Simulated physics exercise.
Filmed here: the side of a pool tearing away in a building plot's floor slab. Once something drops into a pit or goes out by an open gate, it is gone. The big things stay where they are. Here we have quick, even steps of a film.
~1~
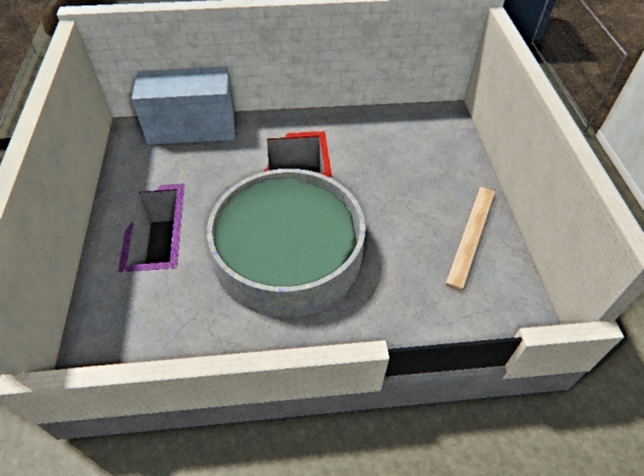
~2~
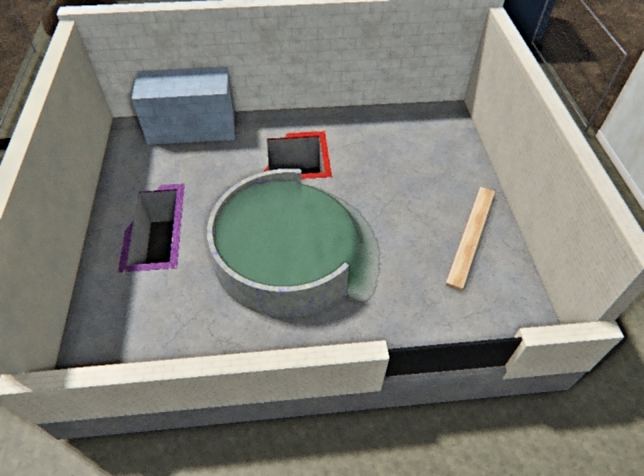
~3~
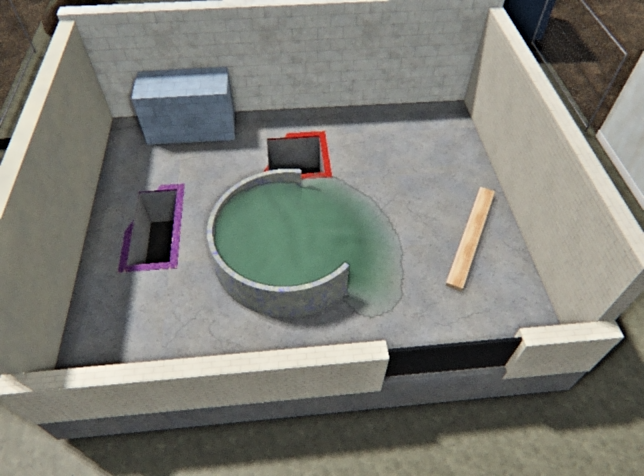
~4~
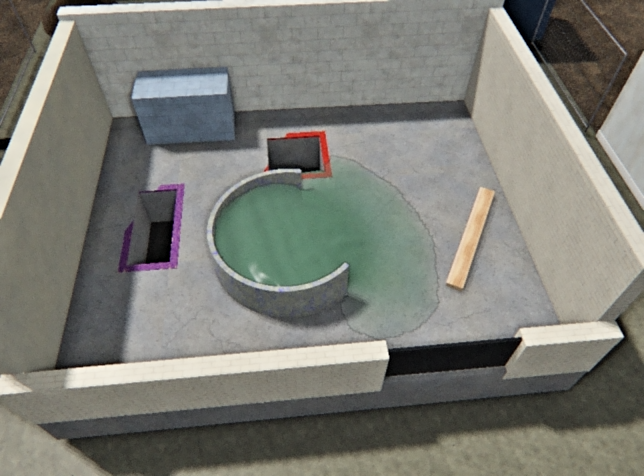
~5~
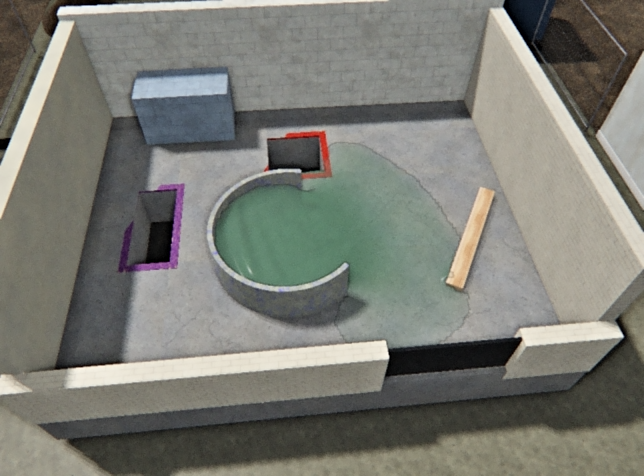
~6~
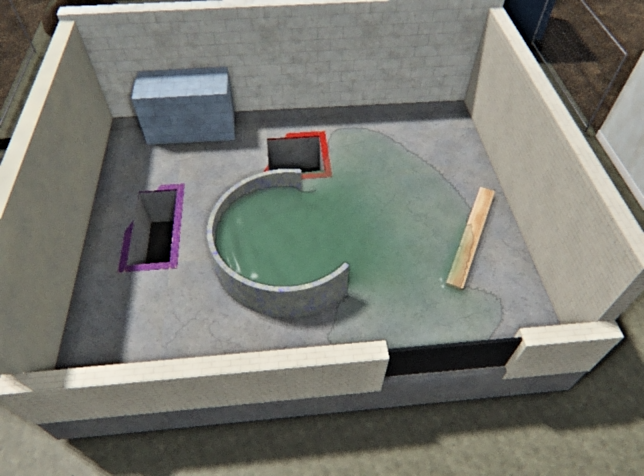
The clip shows a round pool of green liquid in a walled plot losing its right side, and the liquid spreading rightward across the grey floor, past the red-edged pit, around a wooden plank and toward the front wall.
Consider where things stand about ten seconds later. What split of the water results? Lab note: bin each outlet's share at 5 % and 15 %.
Bins - gate: Under 5 %; red pit: Over 15 %; purple pit: Under 5 %.
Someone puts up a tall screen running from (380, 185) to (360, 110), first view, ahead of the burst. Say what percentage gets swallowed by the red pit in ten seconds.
About 14 percent goes into the red pit.
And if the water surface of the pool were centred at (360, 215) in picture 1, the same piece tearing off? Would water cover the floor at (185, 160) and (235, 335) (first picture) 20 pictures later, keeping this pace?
Spot by spot: High and dry, after that high and dry.
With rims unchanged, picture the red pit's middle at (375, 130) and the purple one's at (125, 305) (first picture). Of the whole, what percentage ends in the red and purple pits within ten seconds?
Red 45 %; purple 4 %.
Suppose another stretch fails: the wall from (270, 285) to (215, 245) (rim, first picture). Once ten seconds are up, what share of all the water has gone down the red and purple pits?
The red pit gets 6 per cent and the purple pit 35 per cent.
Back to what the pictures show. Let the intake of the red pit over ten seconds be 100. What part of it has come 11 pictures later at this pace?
Close to 10 %.
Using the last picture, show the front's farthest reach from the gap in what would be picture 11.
Look around (459, 104).
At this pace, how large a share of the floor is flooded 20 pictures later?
By my count, 50 percent.
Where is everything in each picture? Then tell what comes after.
The first frame shows the round pool at (287, 228) is whole and still.
In the second frame, the front is at a hidden place, out from the gap at (353, 226).
In the third frame, the front is at a hidden place, out from the gap at (352, 228).
In the fourth frame, the front is at (380, 333), out from the gap at (352, 229).
In the fifth frame, the front is at a hidden place, out from the gap at (352, 229).
In the sixth frame, the front is at (486, 332), out from the gap at (352, 230).
A moment on, water covers 50 % of the floor; the gate 0 %, the red pit 2 %, the purple pit 0 %.
Next, water covers 50 % of the floor; the gate 0 %, the red pit 2 %, the purple pit 0 %.
Then, water covers 50 % of the floor; the gate 0 %, the red pit 2 %, the purple pit 0 %.
Later, water covers 75 % of the floor; the gate 0 %, the red pit 14 %, the purple pit 0 %.
In the end, water covers 85 % of the floor; the gate 0 %, the red pit 25 %, the purple pit 3 %.
